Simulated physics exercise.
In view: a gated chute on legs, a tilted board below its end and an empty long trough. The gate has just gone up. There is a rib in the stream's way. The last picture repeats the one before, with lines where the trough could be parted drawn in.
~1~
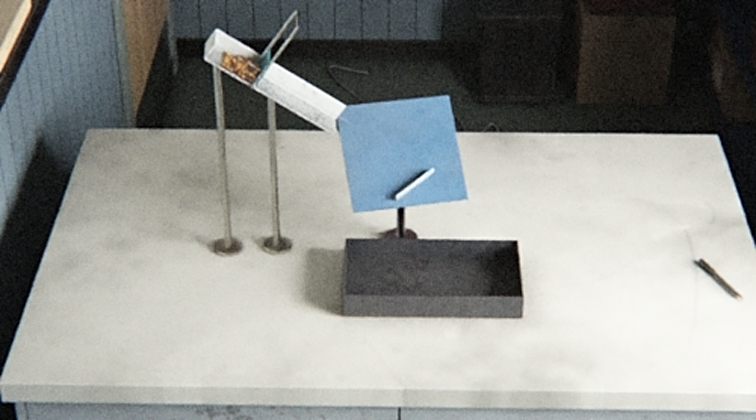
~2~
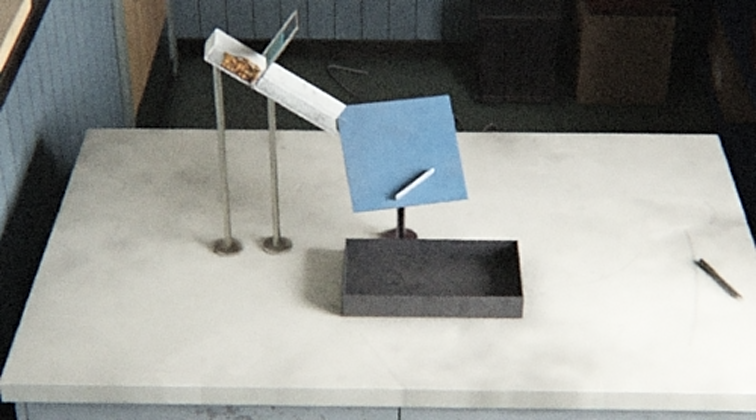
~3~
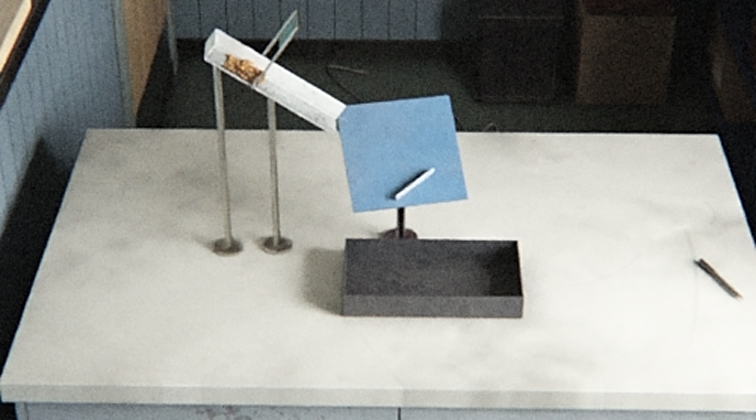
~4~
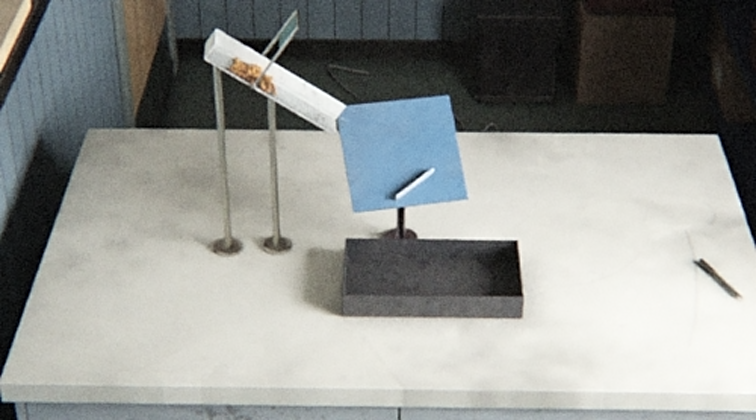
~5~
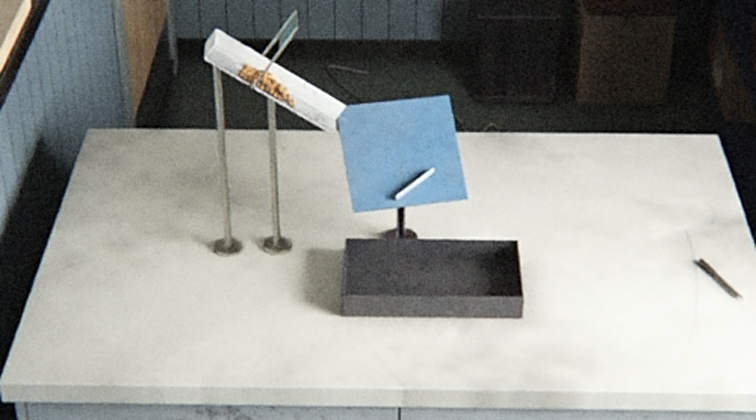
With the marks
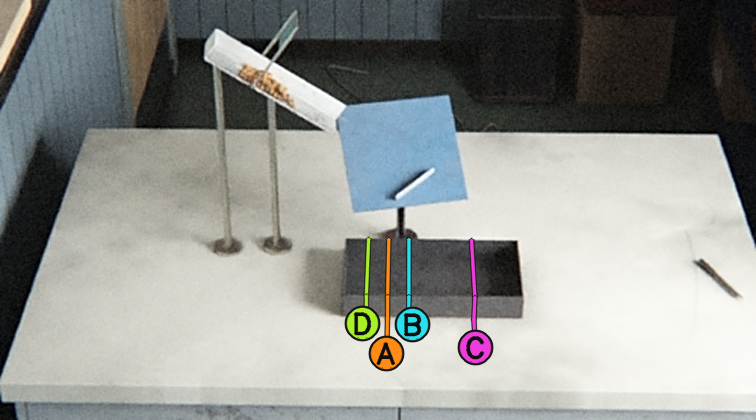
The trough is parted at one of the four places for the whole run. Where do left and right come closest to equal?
The best line is A.
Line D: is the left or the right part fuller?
The right side.
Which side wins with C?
More lands on the left.
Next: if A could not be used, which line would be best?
B it is.
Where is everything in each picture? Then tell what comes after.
The first picture shows load behind the gate (244, 67), roasted chickpeas; lip of the chute (335, 128), sloping fairly steeply.
The second picture shows middle of the board (402, 153), tilted fairly steeply; middle of its low edge (412, 205); of its high edge (392, 101).
The third picture shows front corners of the trough (343, 295) and (523, 297), empty; front of the load (262, 77).
The fourth picture shows middle of the load (253, 77); its front (275, 94), roughly a quarter of the way to the lip; rib from (434, 169) to (397, 197).
The fifth picture shows middle of the load (263, 83); its front (293, 105), roughly half of the way to the lip.
On the marked copy, line A crosses the front rim at (387, 295); line B crosses the front rim at (408, 295); line C crosses the front rim at (474, 296); line D crosses the front rim at (366, 295).
Choosing A, of what is caught, roughly half on the left of the divider, roughly half on the right.
Choosing B, of what is caught, the larger part on the left of the divider, roughly a quarter on the right.
Choosing C, of what is caught, every piece on the left of the divider, not one piece on the right.
Choosing D, of what is caught, just a few on the left of the divider, almost all on the right.
